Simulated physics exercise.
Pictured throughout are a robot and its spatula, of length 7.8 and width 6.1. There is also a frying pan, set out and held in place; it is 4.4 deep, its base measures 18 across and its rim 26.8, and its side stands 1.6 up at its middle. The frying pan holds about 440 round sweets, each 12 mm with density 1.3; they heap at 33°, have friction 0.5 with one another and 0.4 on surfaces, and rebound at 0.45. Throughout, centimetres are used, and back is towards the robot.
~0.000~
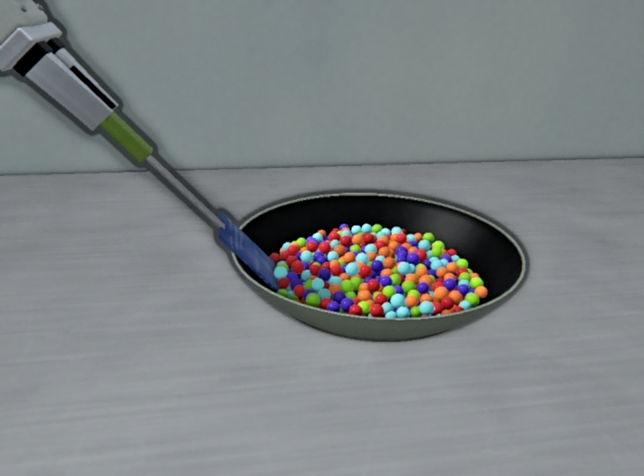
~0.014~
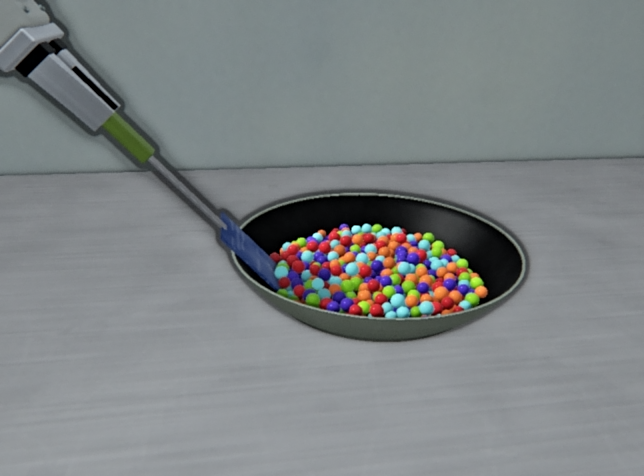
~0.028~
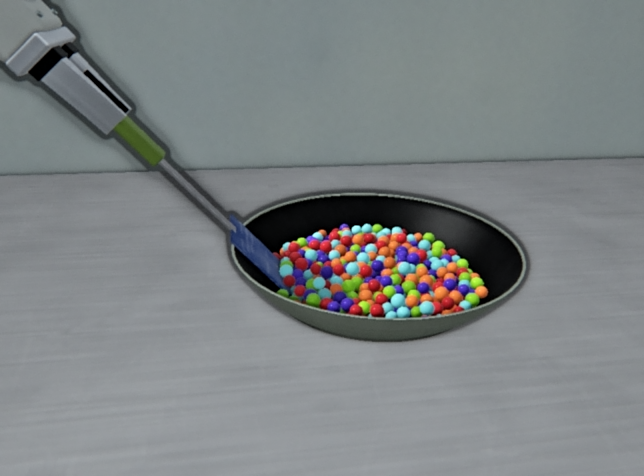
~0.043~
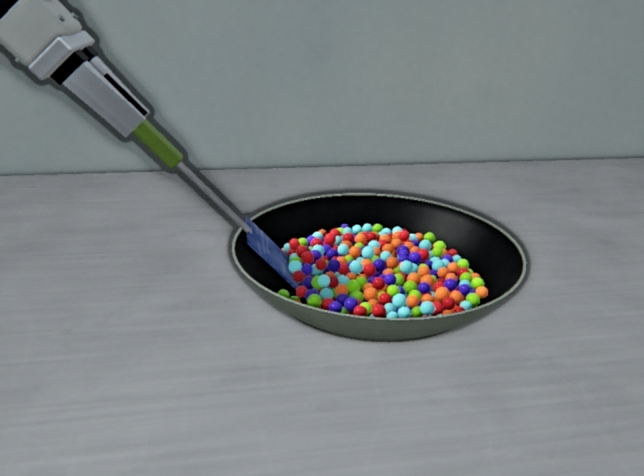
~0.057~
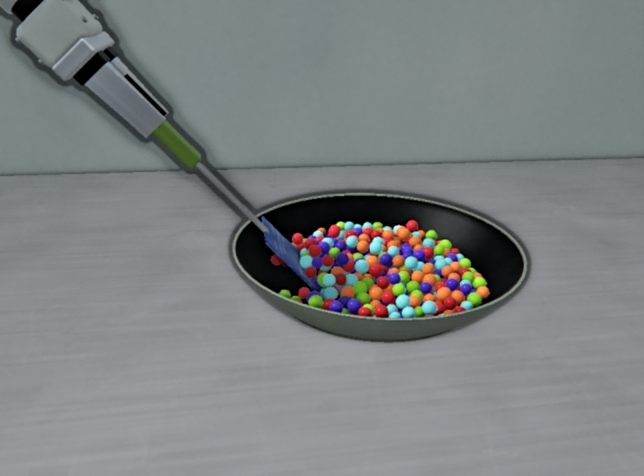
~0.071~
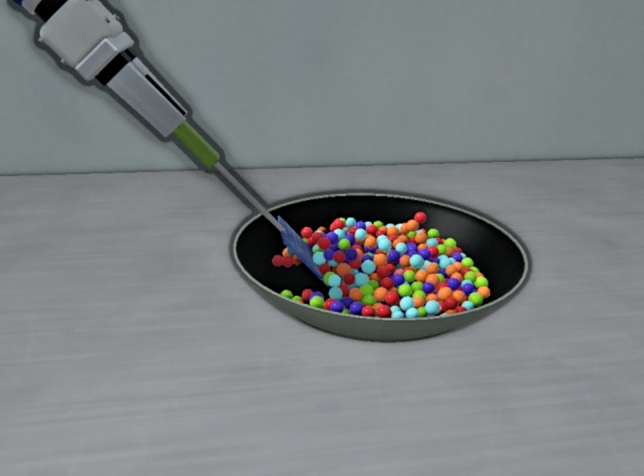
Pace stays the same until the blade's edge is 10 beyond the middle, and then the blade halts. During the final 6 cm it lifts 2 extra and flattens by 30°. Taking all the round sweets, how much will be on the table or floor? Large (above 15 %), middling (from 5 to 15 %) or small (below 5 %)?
Large; above 15 %.
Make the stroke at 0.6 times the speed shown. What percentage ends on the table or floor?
About 10 per cent.
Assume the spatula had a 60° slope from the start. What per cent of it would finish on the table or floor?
Around 20 in a hundred.
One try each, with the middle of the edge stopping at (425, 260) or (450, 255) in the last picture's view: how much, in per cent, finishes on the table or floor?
Around 0 per cent for the first try and 5 per cent for the second.
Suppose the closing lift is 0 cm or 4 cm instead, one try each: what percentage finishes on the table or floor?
I'd say close to 10 percent for the first and close to 20 percent for the second.
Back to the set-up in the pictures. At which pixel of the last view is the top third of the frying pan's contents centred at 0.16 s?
It is centred at about (428, 250).
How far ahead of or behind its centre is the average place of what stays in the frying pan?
Ahead, by about 3.0 cm.
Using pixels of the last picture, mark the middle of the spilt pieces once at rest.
Centre of the spill: Approx. (612, 262).
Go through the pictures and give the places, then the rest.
In the first picture, spatula top edge at (220, 224), sloping 49°; upper third of the load around (369, 265), from x 275 to 480, top at y 230; 440 in the frying pan.
In the second picture, spatula top edge at (222, 225), sloping 49°; upper third of the load around (369, 265), from x 275 to 480, top at y 230.
In the third picture, spatula top edge at (231, 227), sloping 49°; upper third of the load around (366, 264), from x 275 to 480, top at y 230.
In the fourth picture, spatula top edge at (247, 229), sloping 49°; upper third of the load around (368, 262), from x 275 to 480, top at y 230.
In the fifth picture, spatula top edge at (264, 229), sloping 49°; upper third of the load around (370, 258), from x 275 to 485, top at y 225.
In the sixth picture, spatula top edge at (281, 228), sloping 49°; upper third of the load around (374, 254), from x 280 to 485, top at y 220; 440 in the frying pan.
By 0.12 s, sloping 49°, highest piece 7 above the table; 440 in the frying pan.
By 0.16 s, sloping 41°, highest piece 7 above the table; 440 in the frying pan.
By 0.39 s, sloping 19°, highest piece 22 above the table; 355 in the frying pan, 52 on the table or floor, 33 on the blade or in flight.
By 1.44 s, sloping 19°, highest piece 5 above the table; 354 in the frying pan, 86 on the table or floor.
Final count, 354 in the frying pan, 86 on the table or floor. That is 20 % on the table or floor.
